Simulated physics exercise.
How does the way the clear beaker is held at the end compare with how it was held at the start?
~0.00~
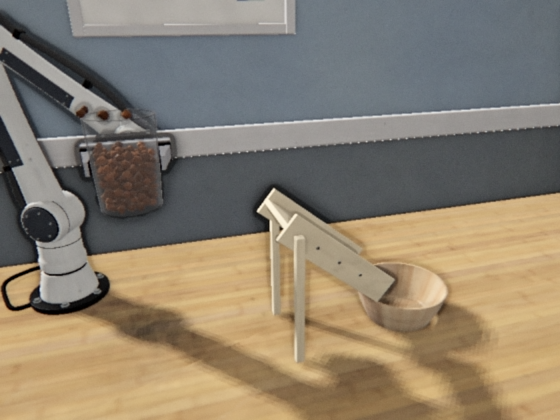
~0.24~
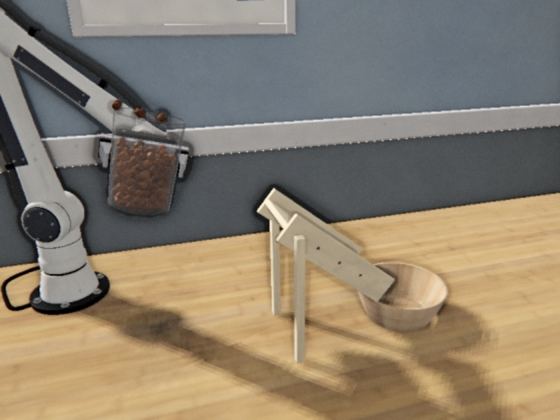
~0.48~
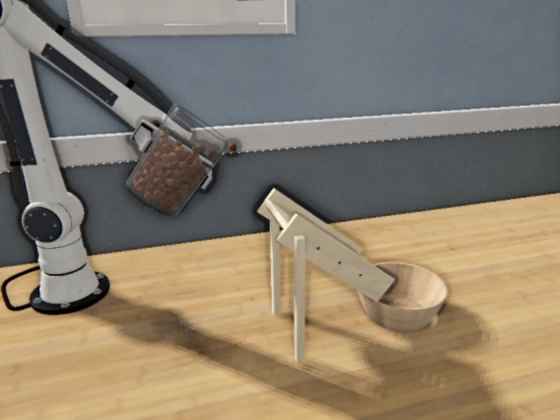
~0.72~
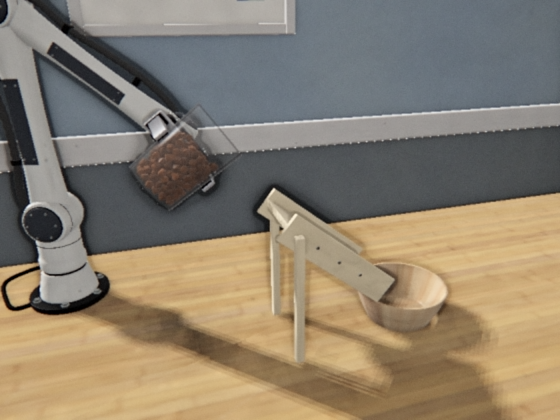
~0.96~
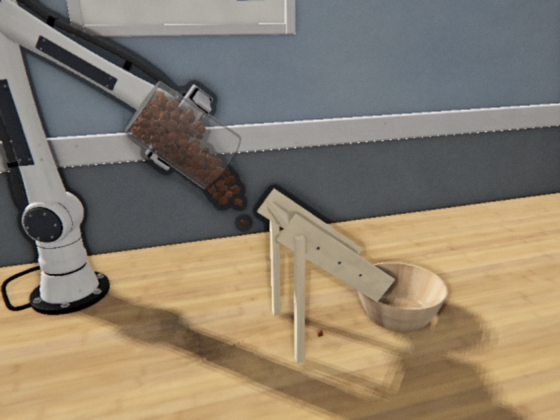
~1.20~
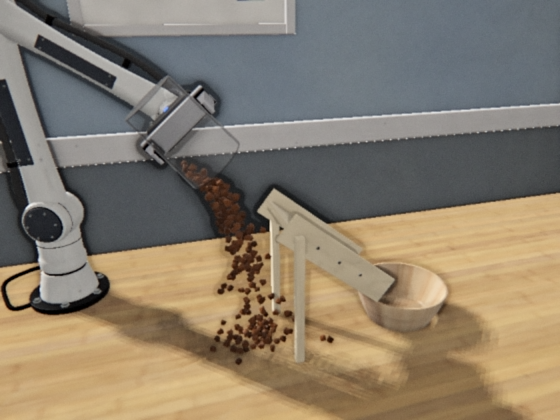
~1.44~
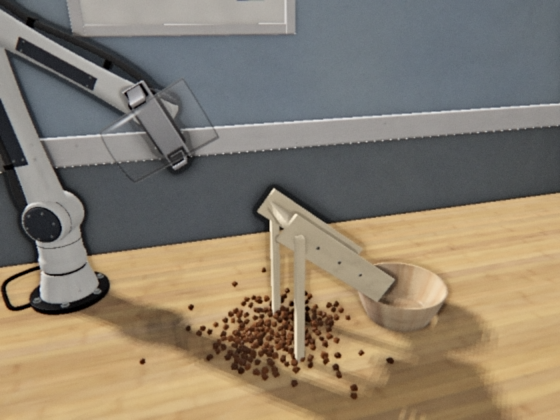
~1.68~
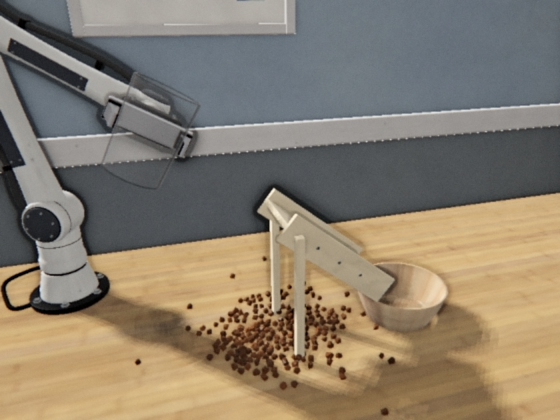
At the start the robot arm holds the beaker upright, while at the end it is leaning at an angle.
